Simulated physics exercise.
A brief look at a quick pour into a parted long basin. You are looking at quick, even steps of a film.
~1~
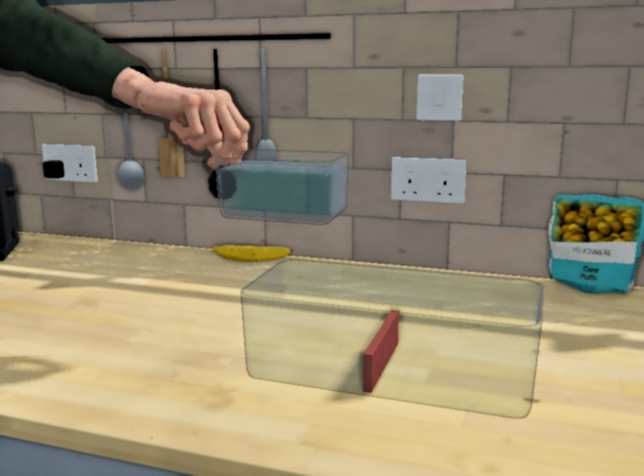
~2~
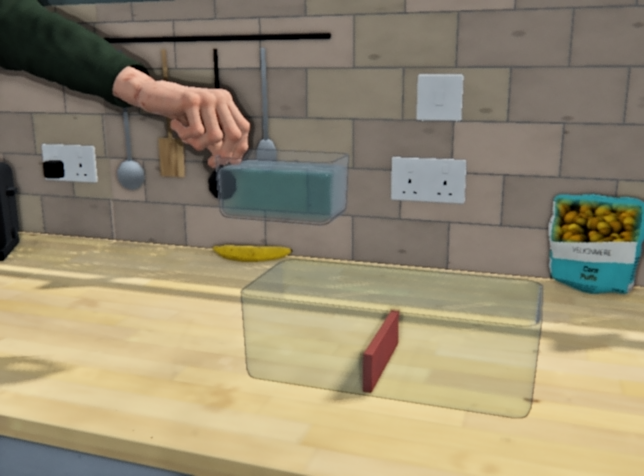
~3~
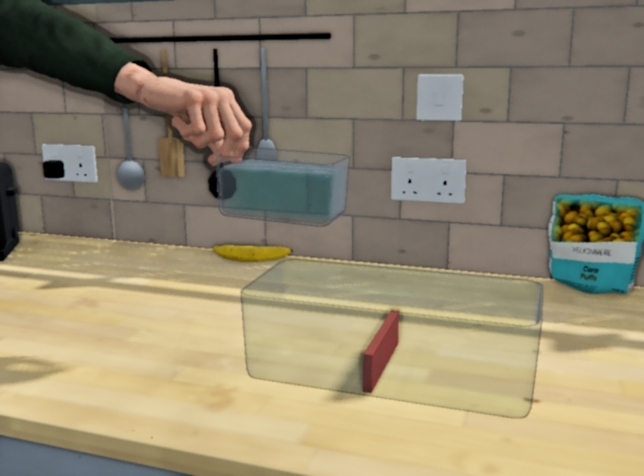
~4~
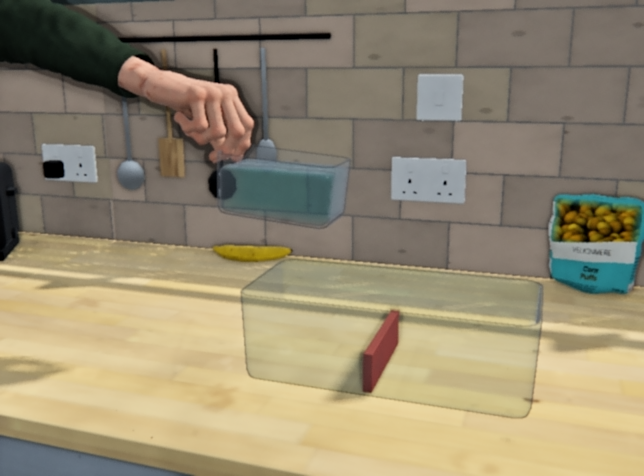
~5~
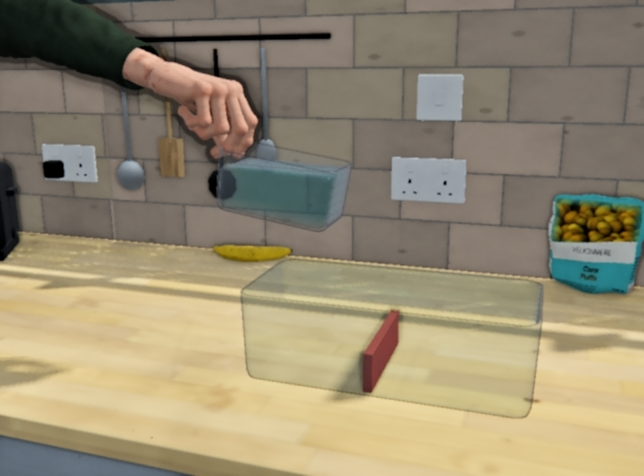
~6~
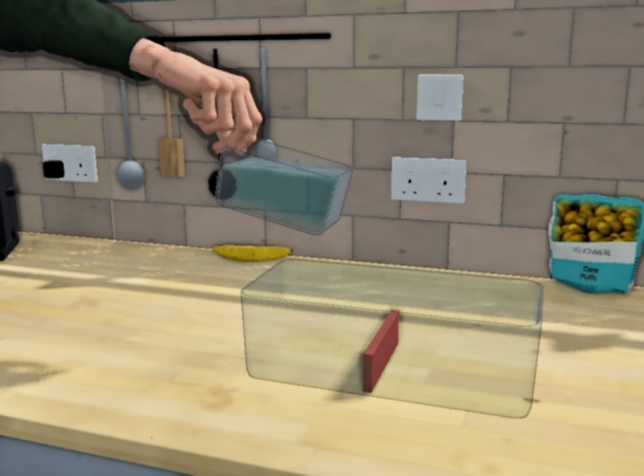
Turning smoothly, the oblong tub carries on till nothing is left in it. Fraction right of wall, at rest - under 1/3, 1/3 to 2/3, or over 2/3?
1/3 to 2/3.
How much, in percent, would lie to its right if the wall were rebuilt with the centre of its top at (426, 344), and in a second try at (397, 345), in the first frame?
That'd be about 5 percent for the first and about 45 percent for the other.
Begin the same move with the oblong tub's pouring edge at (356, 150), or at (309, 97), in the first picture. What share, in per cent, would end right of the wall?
The first start yields 75 per cent, the second 35 per cent.
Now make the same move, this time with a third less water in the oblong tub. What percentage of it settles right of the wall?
Near 35 %.
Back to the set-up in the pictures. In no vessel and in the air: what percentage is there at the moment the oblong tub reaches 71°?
Share out of both vessels: Approx. 35 %.
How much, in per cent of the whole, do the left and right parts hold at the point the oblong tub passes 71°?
On the left 5 per cent, on the right 10 per cent.
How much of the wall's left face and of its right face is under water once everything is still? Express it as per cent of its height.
On the left it sits near 30, while on the right it sits near 30.
A moment on, the oblong tub is tipped part way and 49 per cent is still to pour, 3 is left of the wall and 12 right of it.
Next, the oblong tub is tipped on its side and 10 per cent is still to pour, 26 is left of the wall and 58 right of it.
Then the oblong tub is tipped on its side and 2 per cent is still to pour, 37 is left of the wall and 58 right of it.
Later the oblong tub is tipped on its side and 0 per cent is still to pour, 40 is left of the wall and 58 right of it.
In the end 41 per cent lies left of the wall, 58 right of it and 1 outside.
